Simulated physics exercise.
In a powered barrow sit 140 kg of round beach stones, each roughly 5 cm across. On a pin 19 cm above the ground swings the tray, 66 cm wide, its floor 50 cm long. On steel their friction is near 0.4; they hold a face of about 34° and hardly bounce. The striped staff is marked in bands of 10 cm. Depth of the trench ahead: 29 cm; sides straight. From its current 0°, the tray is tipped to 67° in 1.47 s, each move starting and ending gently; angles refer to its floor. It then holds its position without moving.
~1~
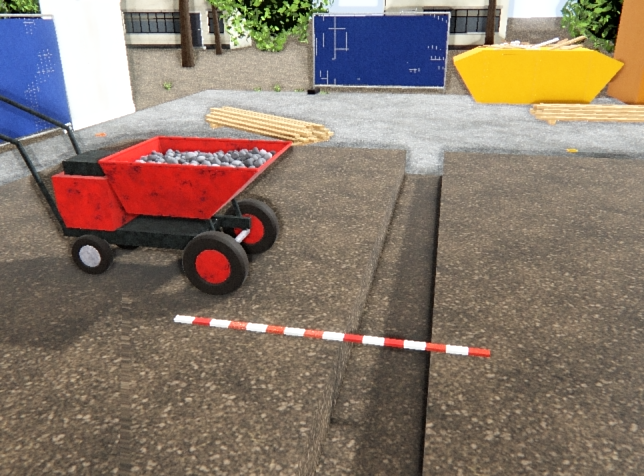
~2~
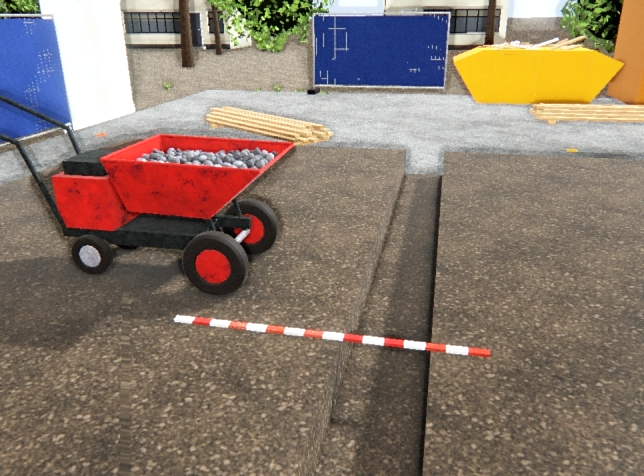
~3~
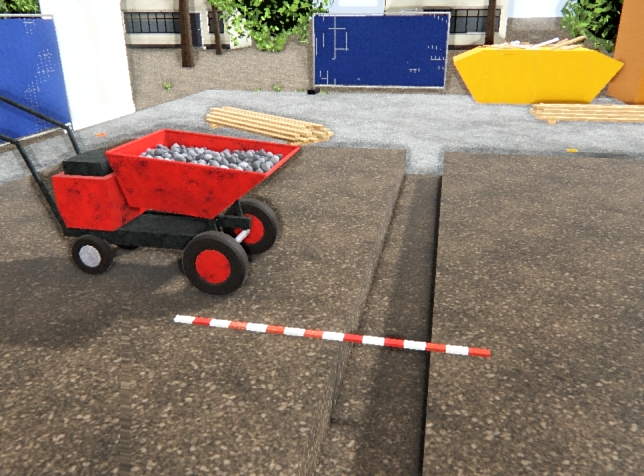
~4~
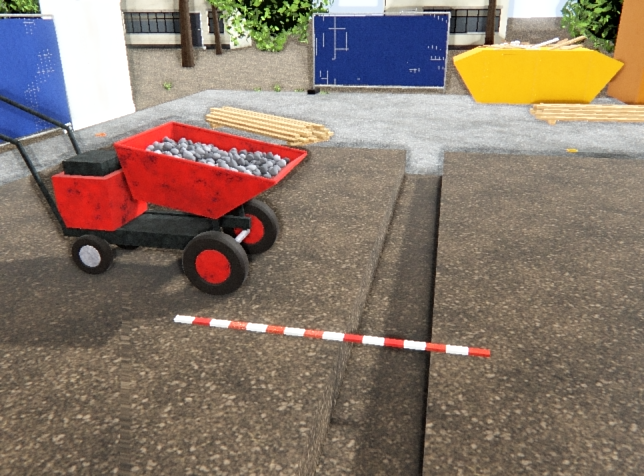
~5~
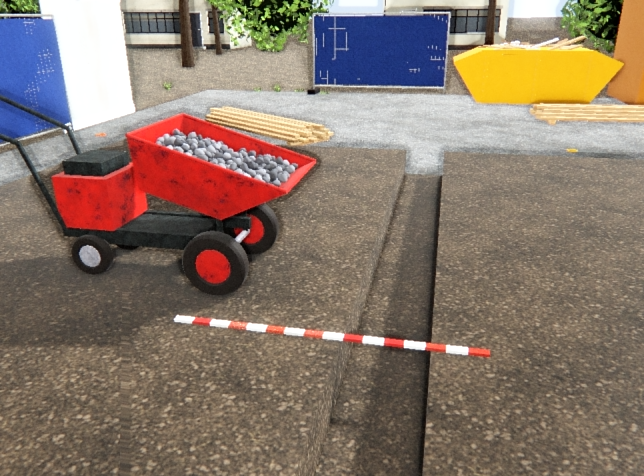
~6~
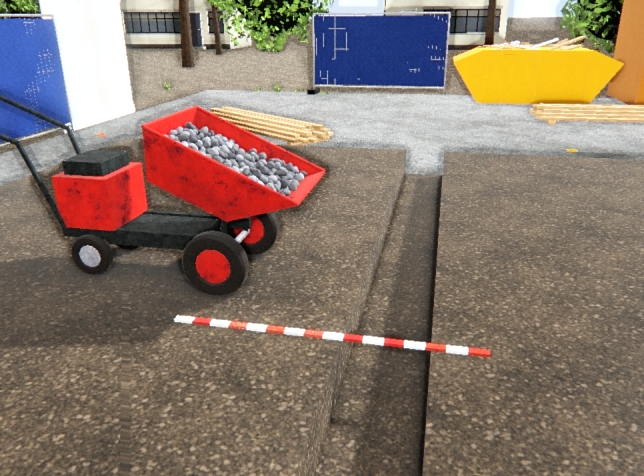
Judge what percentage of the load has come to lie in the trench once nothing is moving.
Roughly 91 in every hundred.
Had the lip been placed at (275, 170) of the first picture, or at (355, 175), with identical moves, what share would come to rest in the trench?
Around 100 and then 30 percent.
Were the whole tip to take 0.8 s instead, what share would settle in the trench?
I'd put it at some 95 in a hundred.
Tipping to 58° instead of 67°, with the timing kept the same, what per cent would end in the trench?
Then roughly 95 percent.
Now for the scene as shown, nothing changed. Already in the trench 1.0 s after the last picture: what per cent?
About 50 per cent by then.
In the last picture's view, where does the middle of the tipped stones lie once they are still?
(393, 316).
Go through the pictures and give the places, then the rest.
In the first frame, lip at (257, 170), floor tilted 0°, highest stones at (236, 156).
In the second frame, the tray is at 1°, its lip at (260, 172); the top of the load is at (228, 155).
In the third frame, the tray is at 5°, its lip at (266, 176); the top of the load is at (180, 153).
In the fourth frame, lip at (276, 183), floor tilted 10°, highest stones at (174, 145).
In the fifth frame, lip at (286, 192), floor tilted 17°, highest stones at (176, 138).
In the sixth frame, the tray is at 24°, its lip at (297, 204); the top of the load is at (186, 131).
Then, 0.5 s after the last picture the floor is at 56°, 99 % in the tray, 1 % short of the trench; the foremost stones are at (341, 238).
Then, 1.0 s after the last picture the floor is at 67°, 40 % in the tray, 12 % short of the trench, 48 % in the trench; the foremost stones are at (429, 323).
Then, 1.3 s after the last picture the floor is at 67°, 10 % in the tray, 13 % short of the trench, 77 % in the trench; the foremost stones are at (429, 320).
Then, 3.3 s after the last picture the floor is at 67°, 0 % in the tray, 9 % short of the trench, 91 % in the trench; the foremost stones are at (430, 314).
